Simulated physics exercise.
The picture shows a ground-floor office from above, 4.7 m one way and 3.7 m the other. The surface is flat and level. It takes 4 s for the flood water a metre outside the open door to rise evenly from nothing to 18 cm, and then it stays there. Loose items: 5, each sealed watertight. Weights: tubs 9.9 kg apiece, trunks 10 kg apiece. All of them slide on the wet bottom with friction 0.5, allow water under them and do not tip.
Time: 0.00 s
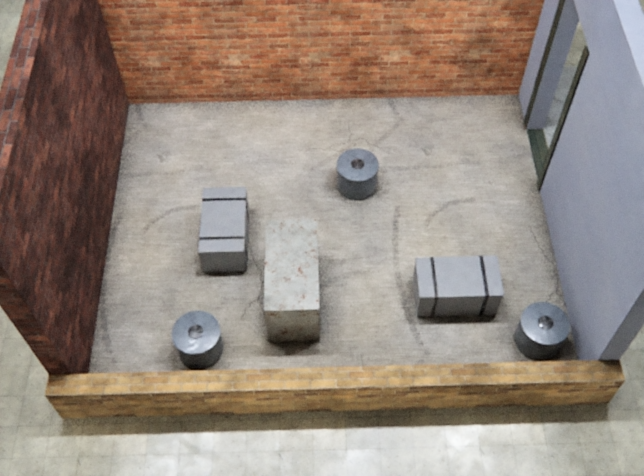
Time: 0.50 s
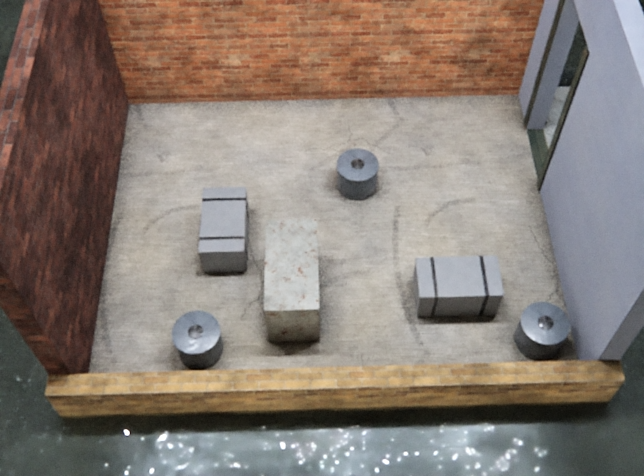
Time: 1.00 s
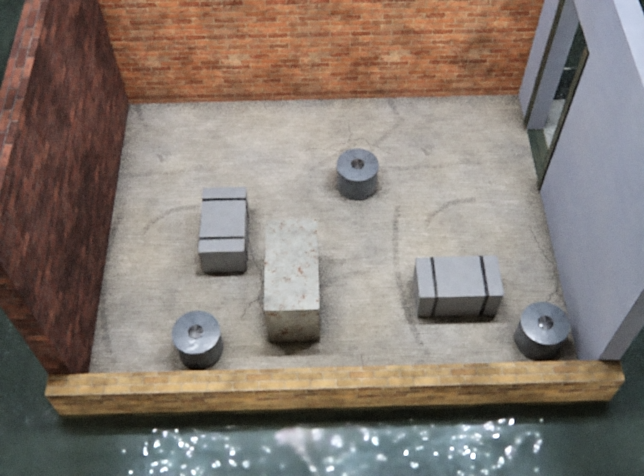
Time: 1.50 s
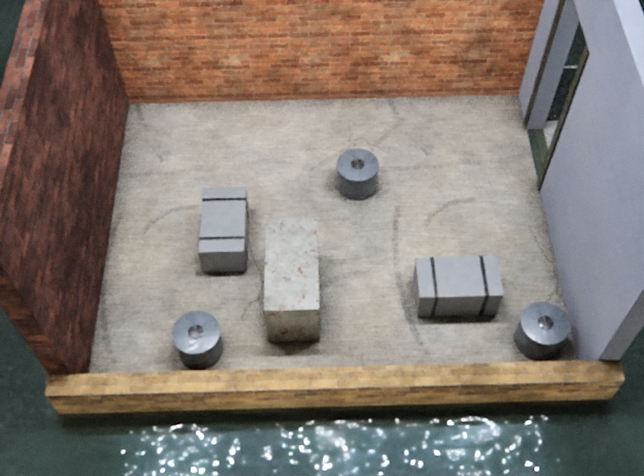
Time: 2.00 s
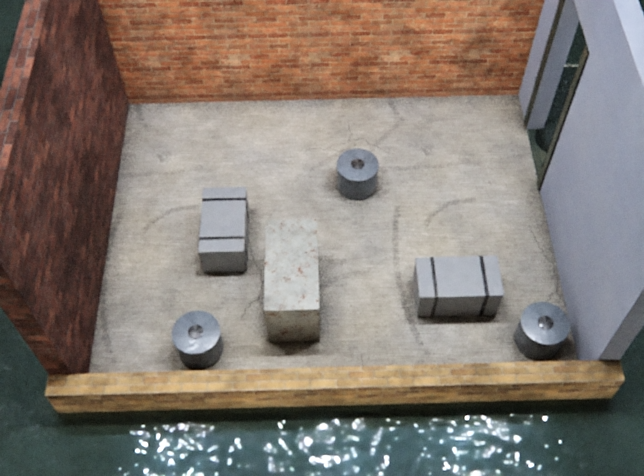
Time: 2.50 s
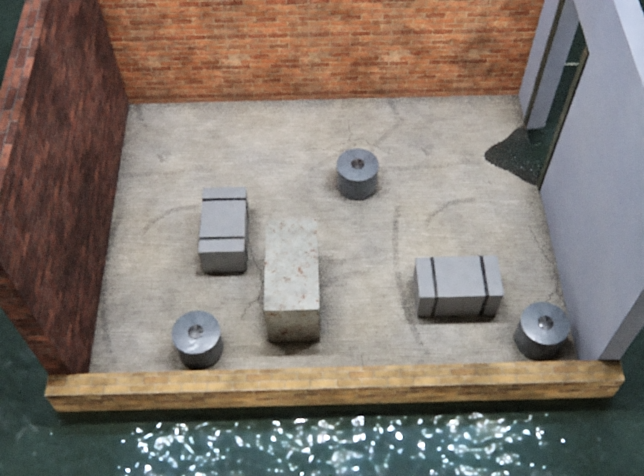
In a brick-walled room seen from above, grey tubs and trunks sat still while dark water spread around the outside, and then a small dark patch crept in through the opening on the right.
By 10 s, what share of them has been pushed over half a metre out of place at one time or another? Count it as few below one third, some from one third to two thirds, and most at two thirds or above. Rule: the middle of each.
Few.
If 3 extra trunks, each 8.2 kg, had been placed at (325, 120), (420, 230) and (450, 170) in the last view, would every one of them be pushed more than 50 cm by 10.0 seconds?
The first one tops the mark, the next tops the mark, and the last tops the mark.
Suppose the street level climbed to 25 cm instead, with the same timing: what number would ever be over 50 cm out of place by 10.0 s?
I count 3 of them in that case.
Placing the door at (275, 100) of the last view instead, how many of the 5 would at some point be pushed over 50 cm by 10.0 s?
Result: 1 of them.
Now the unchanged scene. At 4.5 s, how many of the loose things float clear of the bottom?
It comes to 0.
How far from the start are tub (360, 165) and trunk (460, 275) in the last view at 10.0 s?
They've ended up 0 cm and 0 cm away, in that order.
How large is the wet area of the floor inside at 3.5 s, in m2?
Roughly 2.5 m2 of it is wet.
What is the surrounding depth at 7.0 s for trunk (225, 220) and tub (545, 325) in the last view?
I'd estimate 1 cm for the first and 0 cm for the second.
After 3.5 s 0 of 5 are over 50 cm from their spots; 0 afloat.
After 4.5 s 0 of 5 are over 50 cm from their spots; 0 afloat.
After 7.0 s 0 of 5 are over 50 cm from their spots; 0 afloat.
After 10.0 s 0 of 5 are over 50 cm from their spots, and 0 have been at some point; 1 afloat.
